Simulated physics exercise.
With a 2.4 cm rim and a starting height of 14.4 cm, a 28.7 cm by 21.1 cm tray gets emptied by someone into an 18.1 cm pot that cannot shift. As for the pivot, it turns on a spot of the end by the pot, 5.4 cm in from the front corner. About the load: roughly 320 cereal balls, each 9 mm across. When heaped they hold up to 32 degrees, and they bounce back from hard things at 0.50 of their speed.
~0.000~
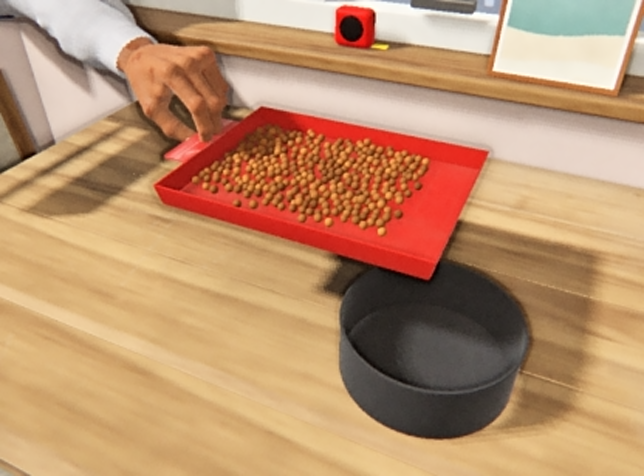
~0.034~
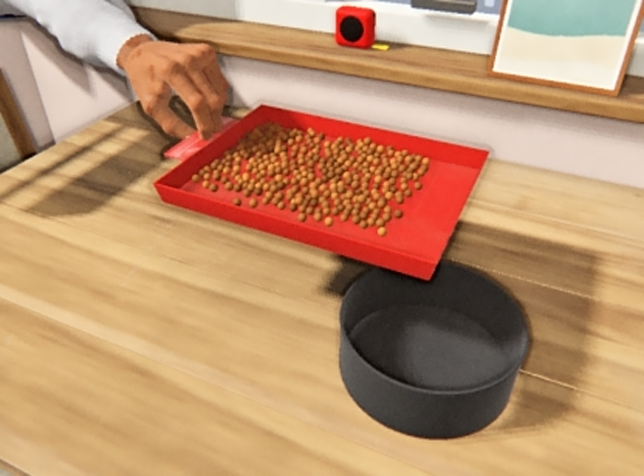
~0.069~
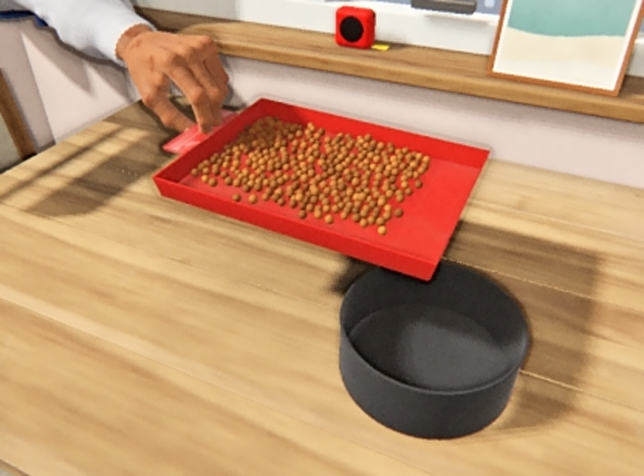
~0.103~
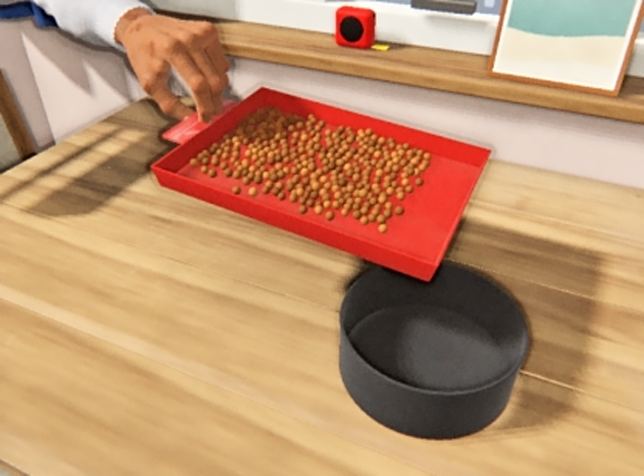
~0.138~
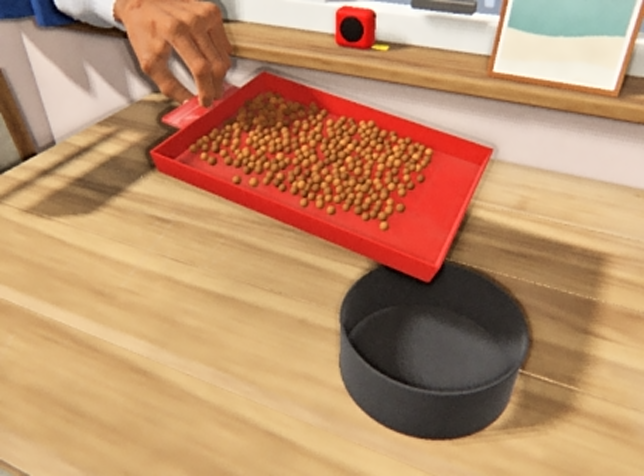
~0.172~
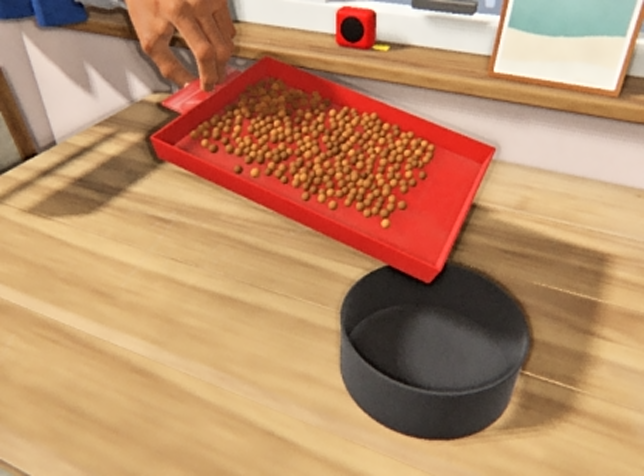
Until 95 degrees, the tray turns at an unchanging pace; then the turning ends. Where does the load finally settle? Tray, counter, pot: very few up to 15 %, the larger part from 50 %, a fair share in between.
Tray very few; counter a fair share; pot the larger part.
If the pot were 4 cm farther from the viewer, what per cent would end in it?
In that setup it would come to near 65 per cent.
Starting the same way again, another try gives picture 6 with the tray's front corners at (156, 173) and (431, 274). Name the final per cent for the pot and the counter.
You'd end with pot at 70 and counter at 30.
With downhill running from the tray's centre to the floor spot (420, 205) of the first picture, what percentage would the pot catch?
I'd estimate about 30 %.
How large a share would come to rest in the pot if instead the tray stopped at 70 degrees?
I'd say close to 30 percent.
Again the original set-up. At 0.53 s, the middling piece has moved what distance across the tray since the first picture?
It has moved some 9 cm from its start.
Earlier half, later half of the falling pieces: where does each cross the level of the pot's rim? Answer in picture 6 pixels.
First near (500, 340), later near (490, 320).
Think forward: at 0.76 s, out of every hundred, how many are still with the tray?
Value: About 70%.
Then, at 0.53 s, tilt 53 degrees; the tray holds 100 %, the pot 0 %.
After 0.76 s, tilt 79 degrees; the tray holds 70 %, the pot 10 %.
After 1.11 s, tilt 95 degrees; the tray holds 15 %, the pot 50 %.
By 2.0 s all is still; tray 0 %, counter 30 %, pot 70 %.
